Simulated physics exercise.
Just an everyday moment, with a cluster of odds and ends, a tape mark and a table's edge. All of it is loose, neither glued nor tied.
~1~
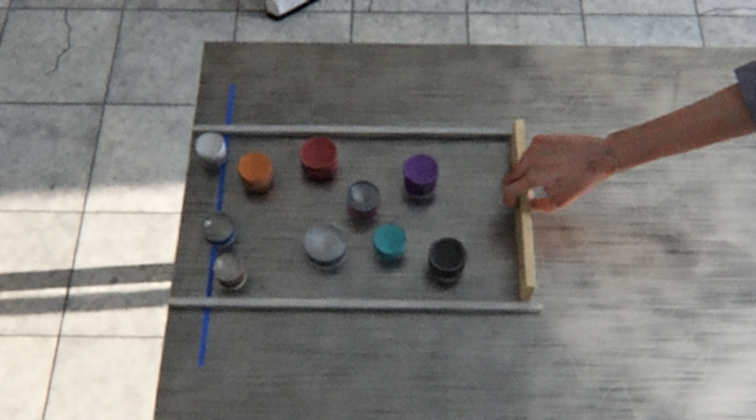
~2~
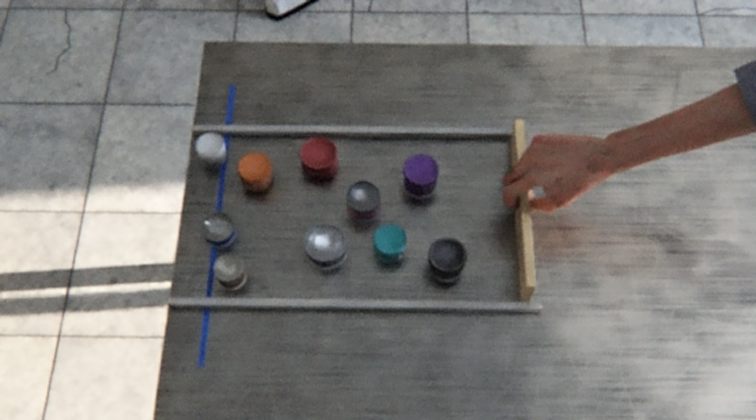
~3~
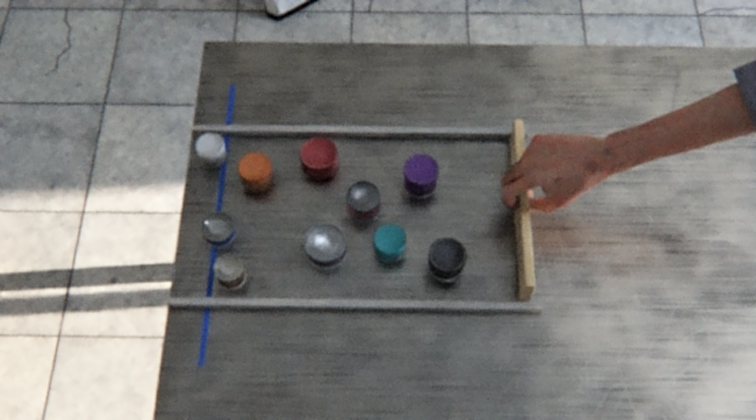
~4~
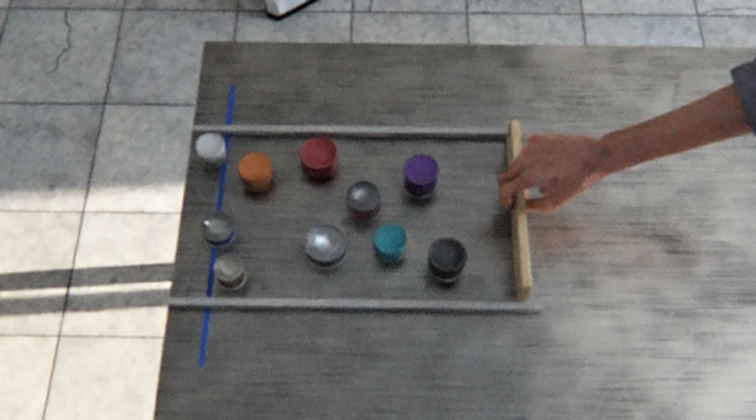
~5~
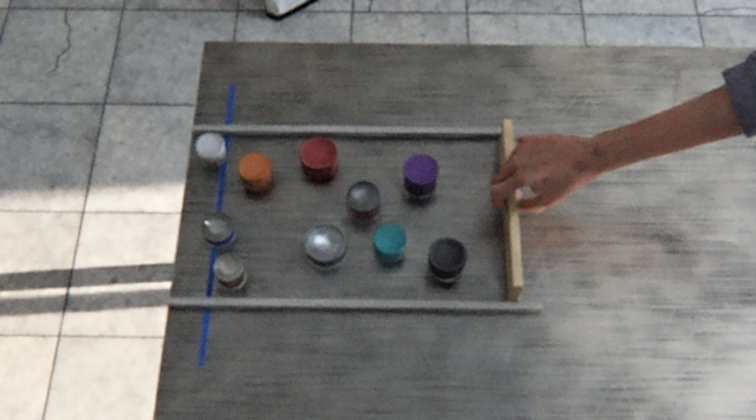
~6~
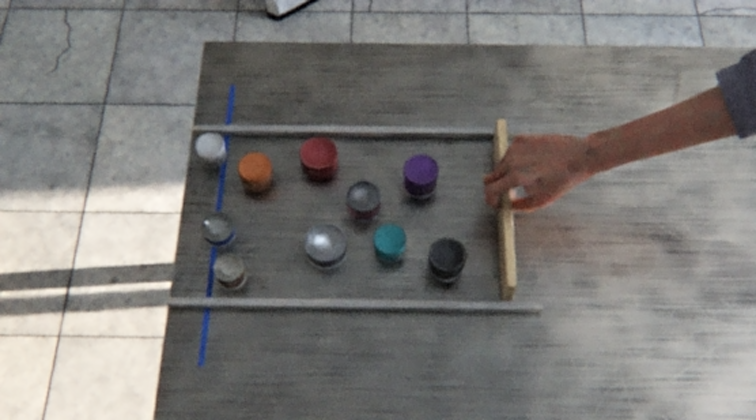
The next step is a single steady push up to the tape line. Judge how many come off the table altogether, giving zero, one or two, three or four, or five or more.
Most likely the sweep will knock off at least five.
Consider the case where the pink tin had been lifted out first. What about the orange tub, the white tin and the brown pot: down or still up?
Orange tub down; white tin down; brown pot down.
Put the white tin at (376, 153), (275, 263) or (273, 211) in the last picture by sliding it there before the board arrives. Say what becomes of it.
White tin: Stays put; goes down; goes down.
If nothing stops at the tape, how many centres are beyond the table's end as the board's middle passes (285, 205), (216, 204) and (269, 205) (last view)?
0; 5; 0.
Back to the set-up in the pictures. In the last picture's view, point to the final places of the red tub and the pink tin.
First object: (206, 145); second object: (200, 205).
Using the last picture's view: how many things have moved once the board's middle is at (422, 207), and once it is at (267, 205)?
So 3, and at the other place 9.
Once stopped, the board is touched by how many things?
So the total is 5.
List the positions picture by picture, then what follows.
In the first picture, white tin (212, 151); blue tin (219, 229); brown pot (230, 272); board (522, 208); tape (218, 214).
In the second picture, blue tin (219, 230); pink tin (364, 201).
In the third picture, brown pot (230, 272); board (521, 208).
In the fourth picture, white tin (212, 151); purple tin (421, 177).
In the fifth picture, blue tin (219, 230); red tub (319, 159).
In the sixth picture, white tin (212, 151); blue tin (219, 230); brown pot (230, 272); board (504, 208); tape (218, 214).
Soon after, none off yet; white tin at rest near (212, 151); blue tin at rest near (219, 230); brown pot at rest near (230, 272).
In the end, the number that fall off is five or more; gone, grey tin, orange tub, brown pot, blue tin and white tin.
